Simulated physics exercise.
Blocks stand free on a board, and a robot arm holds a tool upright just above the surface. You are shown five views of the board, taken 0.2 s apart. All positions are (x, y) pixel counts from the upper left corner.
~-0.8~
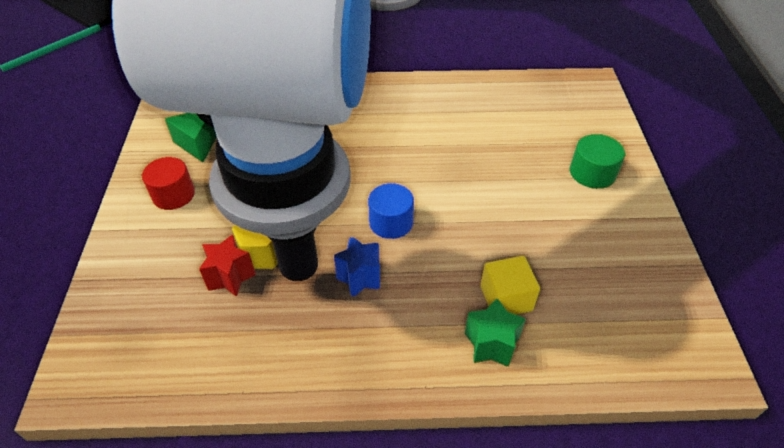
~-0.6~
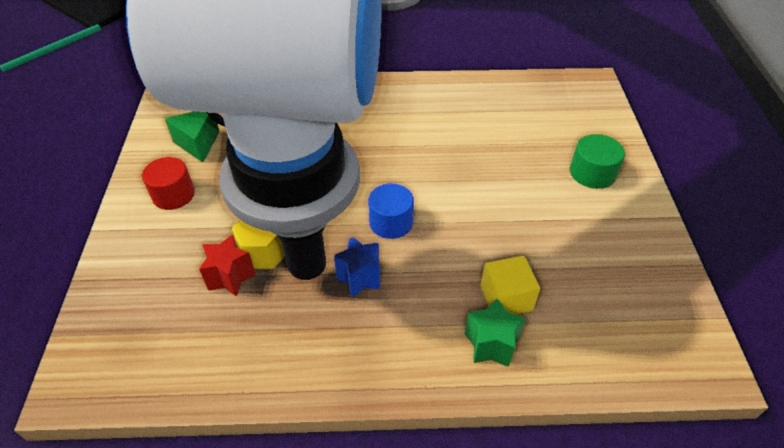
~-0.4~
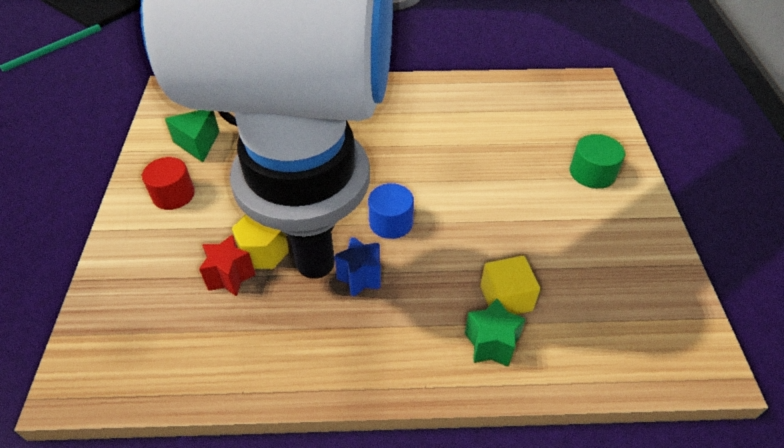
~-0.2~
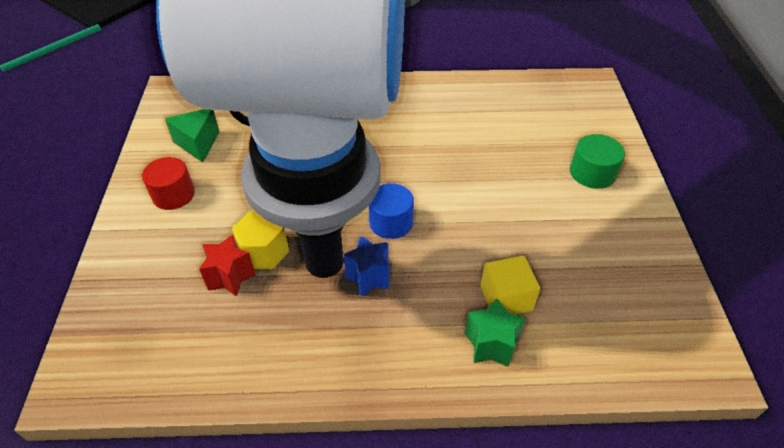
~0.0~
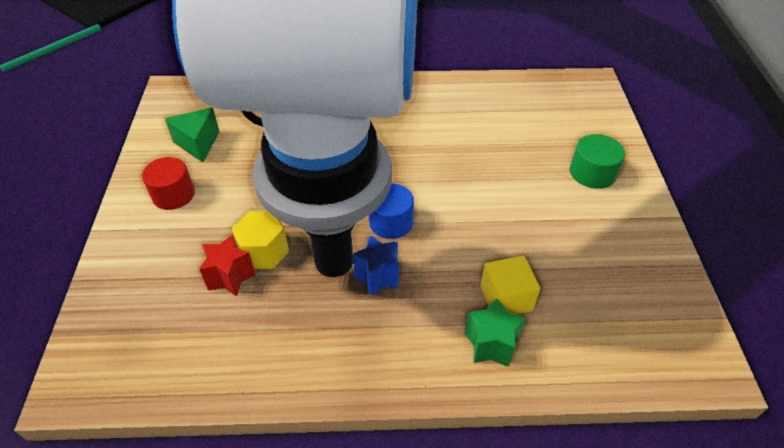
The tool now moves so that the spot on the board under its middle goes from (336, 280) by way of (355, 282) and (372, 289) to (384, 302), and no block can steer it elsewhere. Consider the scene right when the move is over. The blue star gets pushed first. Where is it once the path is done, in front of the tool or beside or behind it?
It slides aside on the way.
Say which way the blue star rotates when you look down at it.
Seen from overhead, it turns anticlockwise.
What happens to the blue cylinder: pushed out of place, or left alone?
By the time the path is finished, it has hardly shifted at all.
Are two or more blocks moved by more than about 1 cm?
In short: No.
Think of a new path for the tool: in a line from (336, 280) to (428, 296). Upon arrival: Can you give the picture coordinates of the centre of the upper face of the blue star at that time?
I'd place it at (445, 248), taking the centre of its top.
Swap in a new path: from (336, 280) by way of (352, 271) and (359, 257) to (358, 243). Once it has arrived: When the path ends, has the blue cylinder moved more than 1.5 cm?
No.
The first path, step by step. Halfway along, tool (364, 269); blue star (406, 252), turned 15° anticlockwise.
At the end, tool (384, 286); blue star (416, 257), turned 55° anticlockwise; blue cylinder in place.
